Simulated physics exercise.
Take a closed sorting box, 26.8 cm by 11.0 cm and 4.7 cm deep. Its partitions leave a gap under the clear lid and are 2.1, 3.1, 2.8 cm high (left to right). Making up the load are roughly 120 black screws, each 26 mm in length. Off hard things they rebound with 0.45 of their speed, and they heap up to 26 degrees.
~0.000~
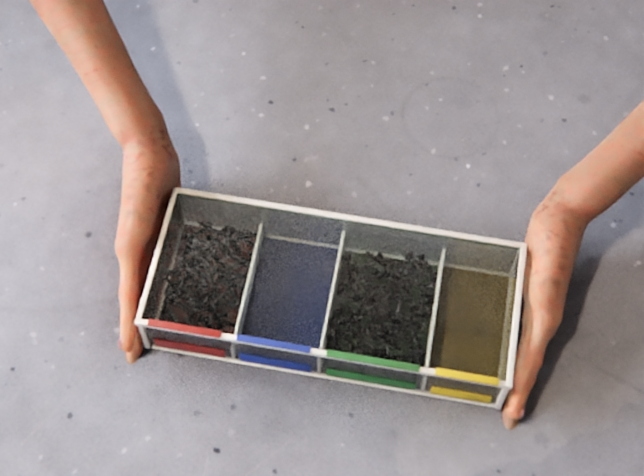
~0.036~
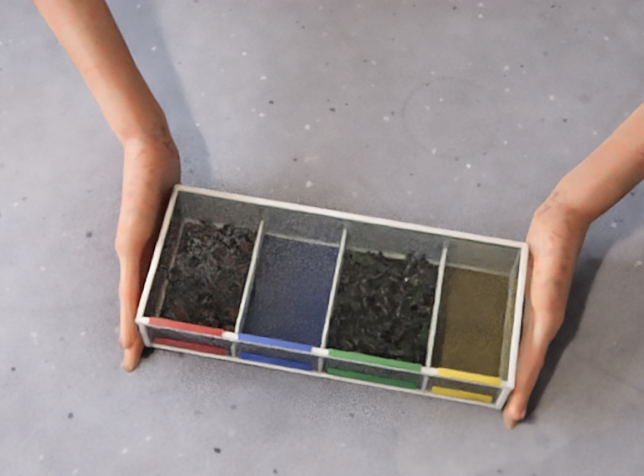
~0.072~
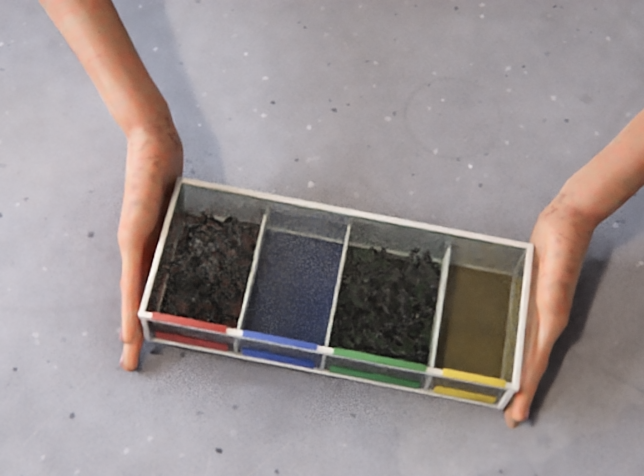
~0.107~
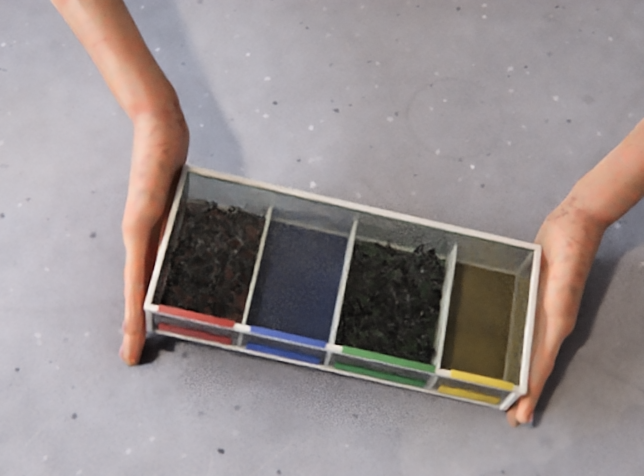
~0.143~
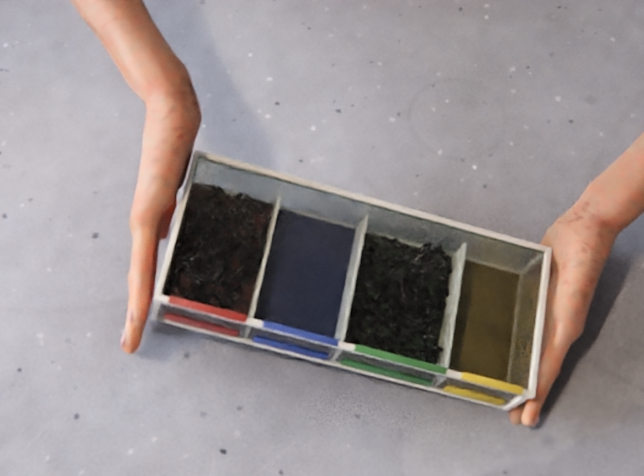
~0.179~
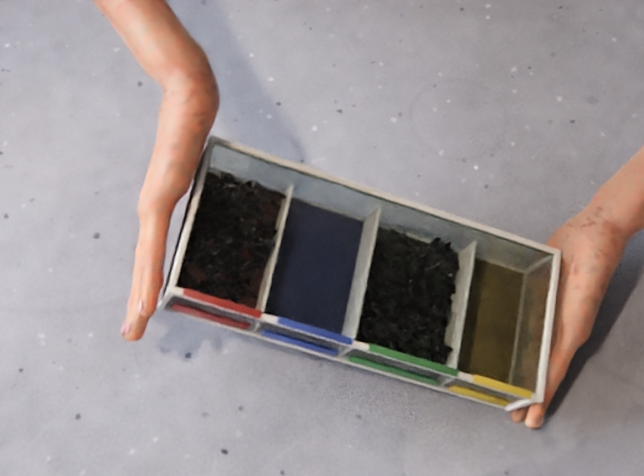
Two hands tilt a clear-lidded box of dark pieces, raising its left end above the right.
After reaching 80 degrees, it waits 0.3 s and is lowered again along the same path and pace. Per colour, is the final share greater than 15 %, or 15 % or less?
Red: 15 % or less, blue: Greater than 15 %, green: Greater than 15 %, yellow: Greater than 15 %.
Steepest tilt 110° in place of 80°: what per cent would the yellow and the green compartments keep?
Yellow: 45; green: 50 (per cent).
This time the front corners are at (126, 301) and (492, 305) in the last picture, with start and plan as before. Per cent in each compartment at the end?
You'd see red at 60 percent, blue at 0, green at 40 and yellow at 0 percent.
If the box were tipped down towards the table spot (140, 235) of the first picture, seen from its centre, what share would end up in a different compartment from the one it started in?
Estimate: Near 10 per cent.
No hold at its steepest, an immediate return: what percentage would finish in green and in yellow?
Then, in per cent: Green 55; yellow 15.
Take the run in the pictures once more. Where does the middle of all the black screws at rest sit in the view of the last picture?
Centre at rest: Approx. (410, 351) px.
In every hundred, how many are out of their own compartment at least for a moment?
Estimate: Around 60 %.
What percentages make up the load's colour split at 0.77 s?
It splits as red 10, blue 25, green 50 and yellow 15 percent.
After 0.77 s, tilt 80 degrees; red 10 %, blue 25 %, green 50 %, yellow 15 %.
After 1.16 s, tilt 46 degrees; red 5 %, blue 25 %, green 55 %, yellow 20 %.
Then, at 1.64 s, tilt 0 degrees; red 5 %, blue 25 %, green 55 %, yellow 20 %.
At rest (2.2 s), red 5 %, blue 25 %, green 55 %, yellow 20 %.
